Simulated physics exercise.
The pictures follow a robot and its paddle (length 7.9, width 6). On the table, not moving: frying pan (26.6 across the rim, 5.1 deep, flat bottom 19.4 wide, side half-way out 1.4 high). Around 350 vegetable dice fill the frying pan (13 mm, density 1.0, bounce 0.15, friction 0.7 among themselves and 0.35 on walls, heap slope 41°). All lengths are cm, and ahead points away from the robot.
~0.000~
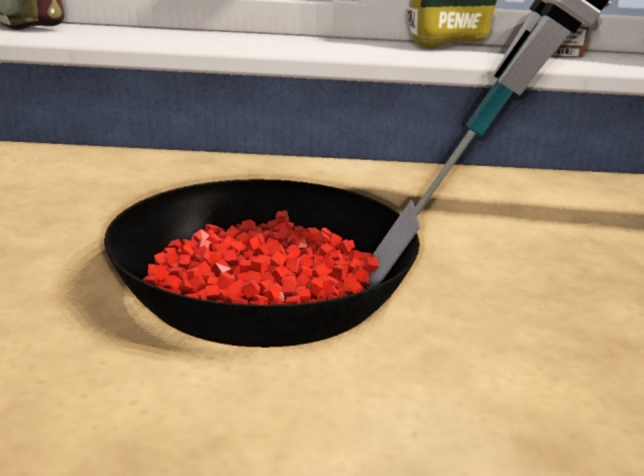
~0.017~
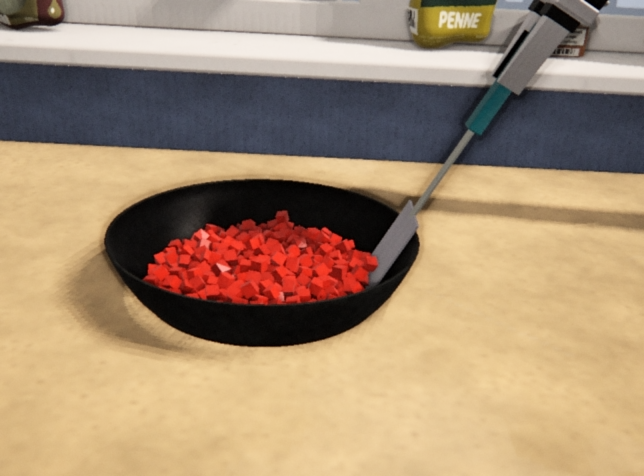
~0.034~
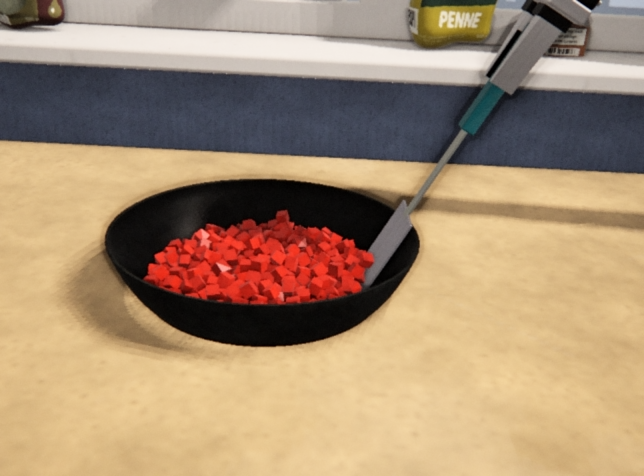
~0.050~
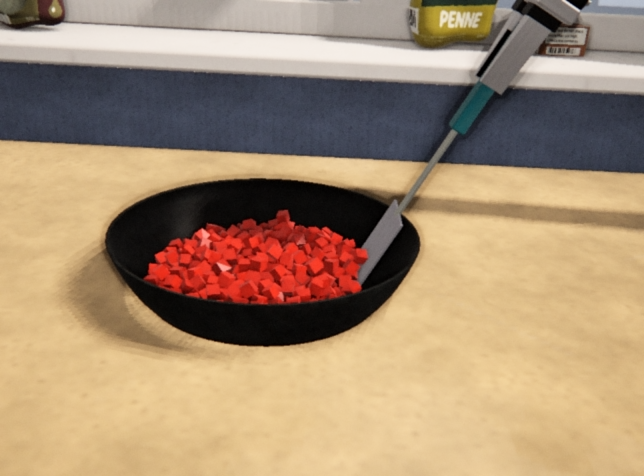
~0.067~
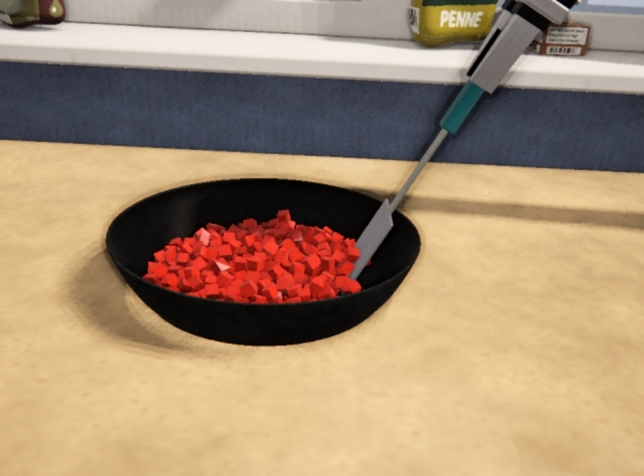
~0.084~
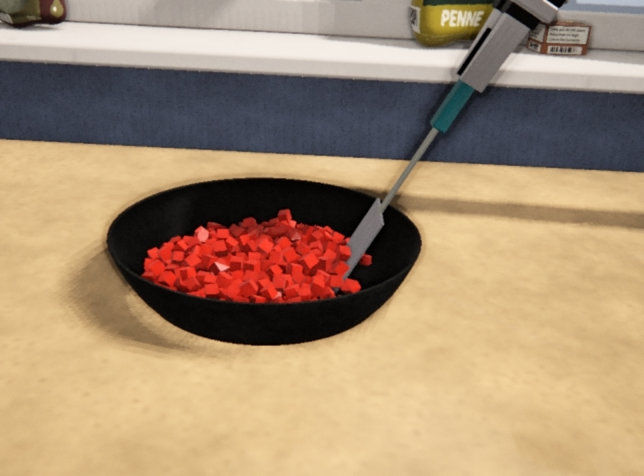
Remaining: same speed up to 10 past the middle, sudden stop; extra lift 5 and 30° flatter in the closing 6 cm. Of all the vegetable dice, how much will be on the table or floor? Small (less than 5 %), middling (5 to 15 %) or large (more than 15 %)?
On the table or floor the share is middling, 5 to 15 %.
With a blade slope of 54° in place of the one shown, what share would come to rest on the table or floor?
In that case some 10 per cent.
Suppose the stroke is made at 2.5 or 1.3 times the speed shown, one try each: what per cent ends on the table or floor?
About 20 and 10 per cent.
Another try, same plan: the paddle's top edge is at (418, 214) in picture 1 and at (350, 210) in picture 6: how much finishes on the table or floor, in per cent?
Some 20 per cent.
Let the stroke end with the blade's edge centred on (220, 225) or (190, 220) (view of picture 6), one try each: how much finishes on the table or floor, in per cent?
About 0 and 0 per cent.
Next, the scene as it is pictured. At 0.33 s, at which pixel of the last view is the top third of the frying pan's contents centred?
At about (175, 235).
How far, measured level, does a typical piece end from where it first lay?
About 3 cm.
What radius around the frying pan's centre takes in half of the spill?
Roughly 18 cm.
After 0.20 s, sloping 62°, highest piece 5 above the table; 352 in the frying pan.
After 0.33 s, sloping 52°, highest piece 6 above the table; 352 in the frying pan.
After 0.59 s, sloping 32°, highest piece 6 above the table; 320 in the frying pan, 29 on the table or floor, 3 on the blade or in flight.
After 1.64 s, sloping 32°, highest piece 6 above the table; 320 in the frying pan, 32 on the table or floor.
At rest, 320 in the frying pan, 32 on the table or floor. That is 9 % on the table or floor.
